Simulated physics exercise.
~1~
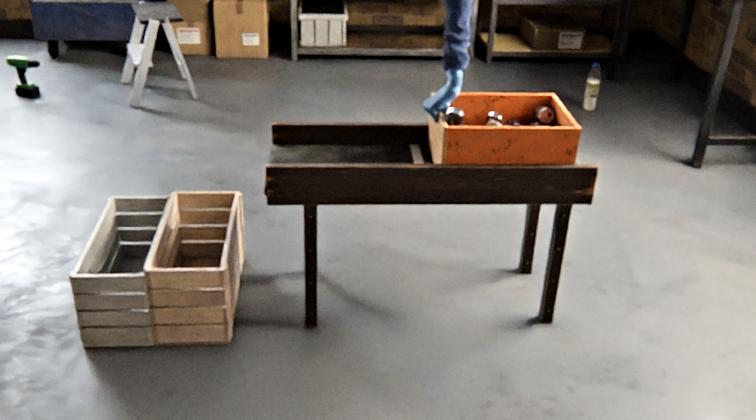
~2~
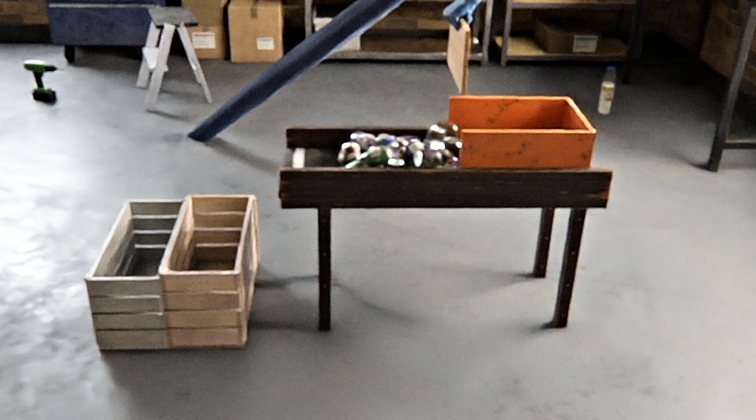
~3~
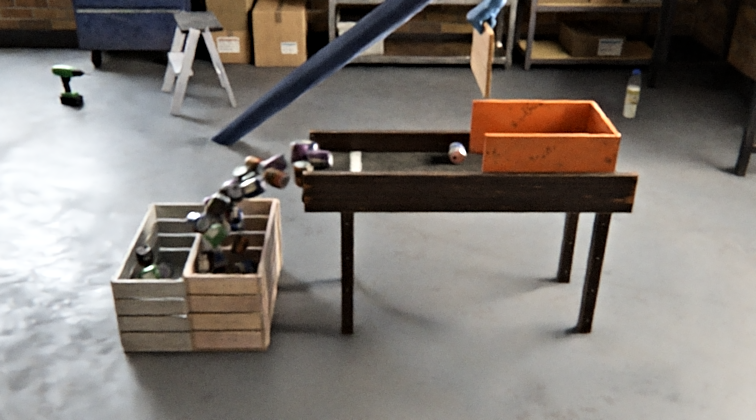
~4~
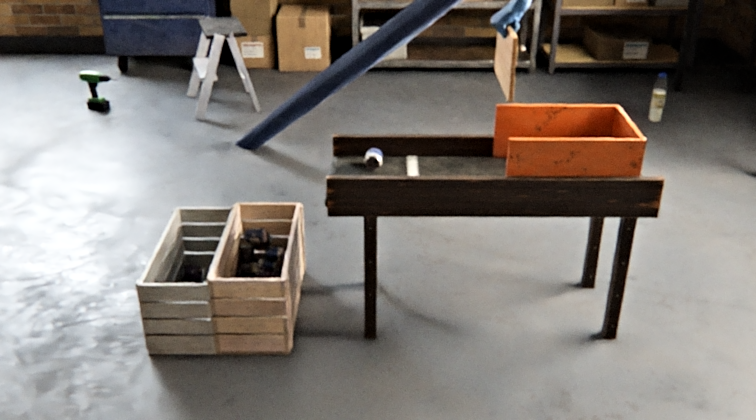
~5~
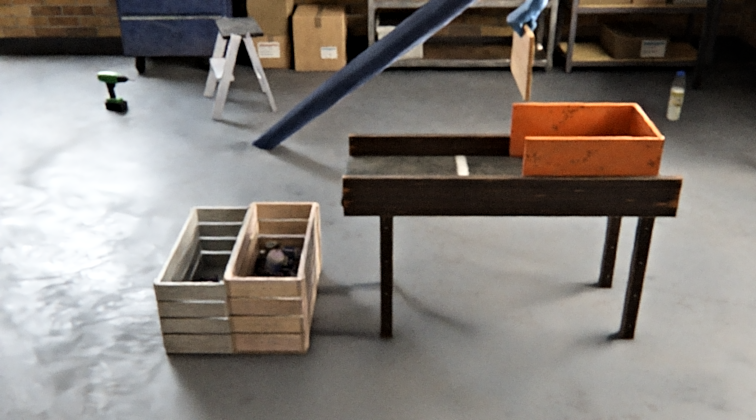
A pile of small cans spilled from an orange box onto a dark belt after a blue-gloved hand lifted its end panel, then rode left and tumbled into two wooden crates, leaving the belt empty and cans lying in the crates.
